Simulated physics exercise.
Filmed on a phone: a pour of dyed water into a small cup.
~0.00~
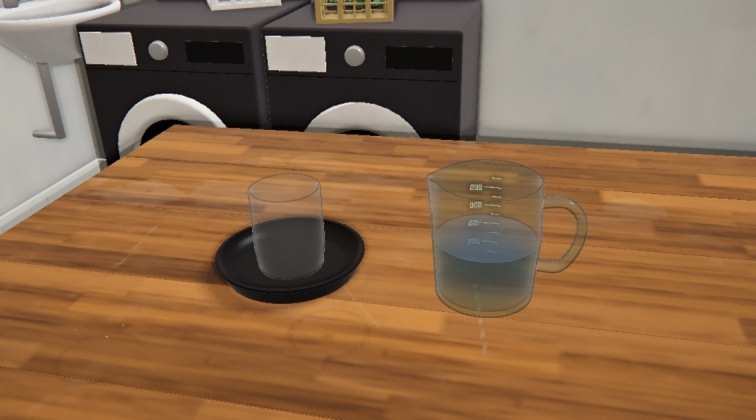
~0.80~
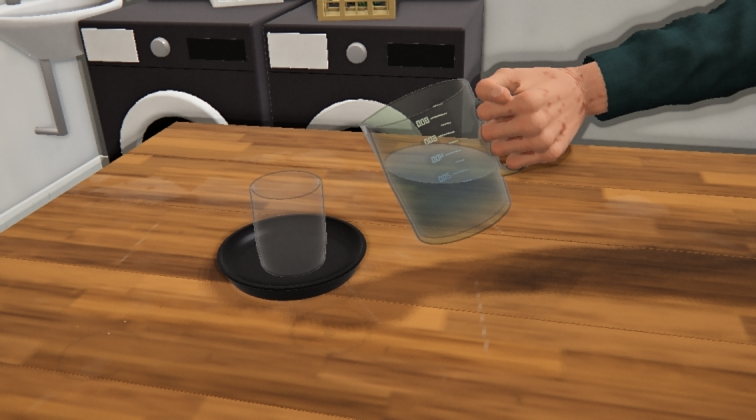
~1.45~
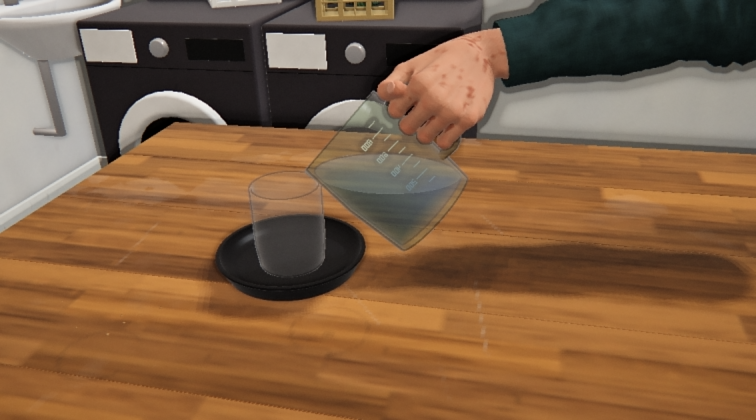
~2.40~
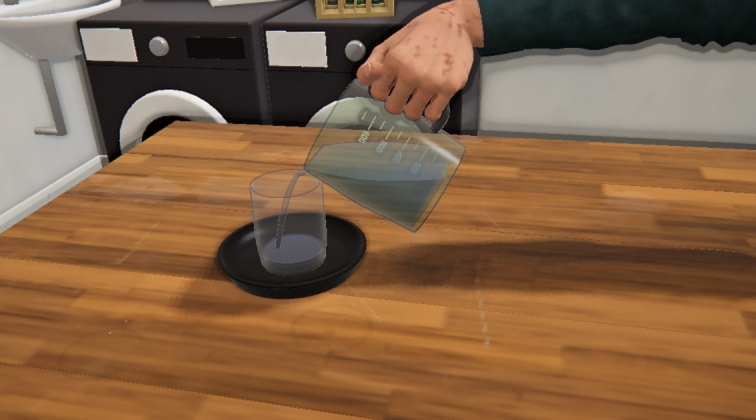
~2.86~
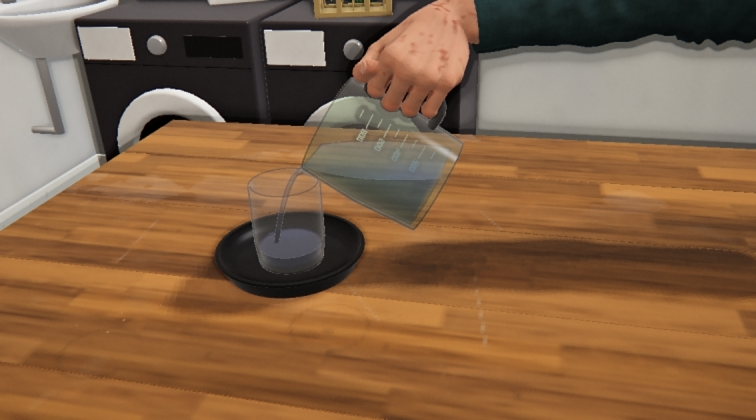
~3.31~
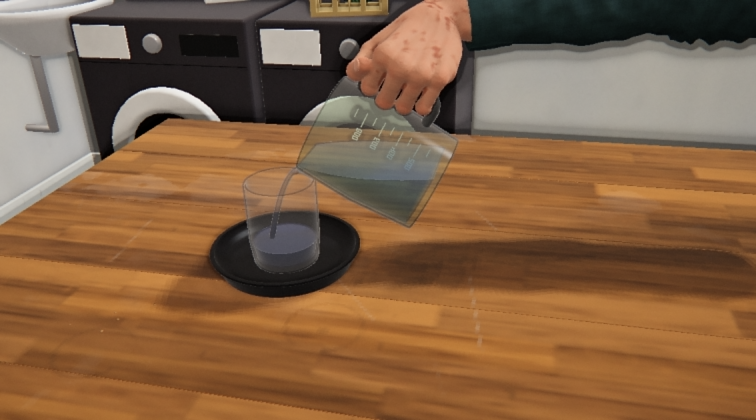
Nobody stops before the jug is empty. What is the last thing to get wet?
The dyed water runs over into the saucer only.
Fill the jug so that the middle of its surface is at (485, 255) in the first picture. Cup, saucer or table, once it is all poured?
Verdict: The cup holds it.
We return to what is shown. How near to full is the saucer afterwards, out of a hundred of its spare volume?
Roughly 50 per cent.
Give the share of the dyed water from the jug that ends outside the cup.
About 20 per cent.
After 7.5 s, the cup is about two thirds full; the saucer is dry.
After 10.8 s, the cup is full to the brim; the saucer is wet, with room to spare.
After 13.7 s, the cup is full to the brim; the saucer is wet, with room to spare.
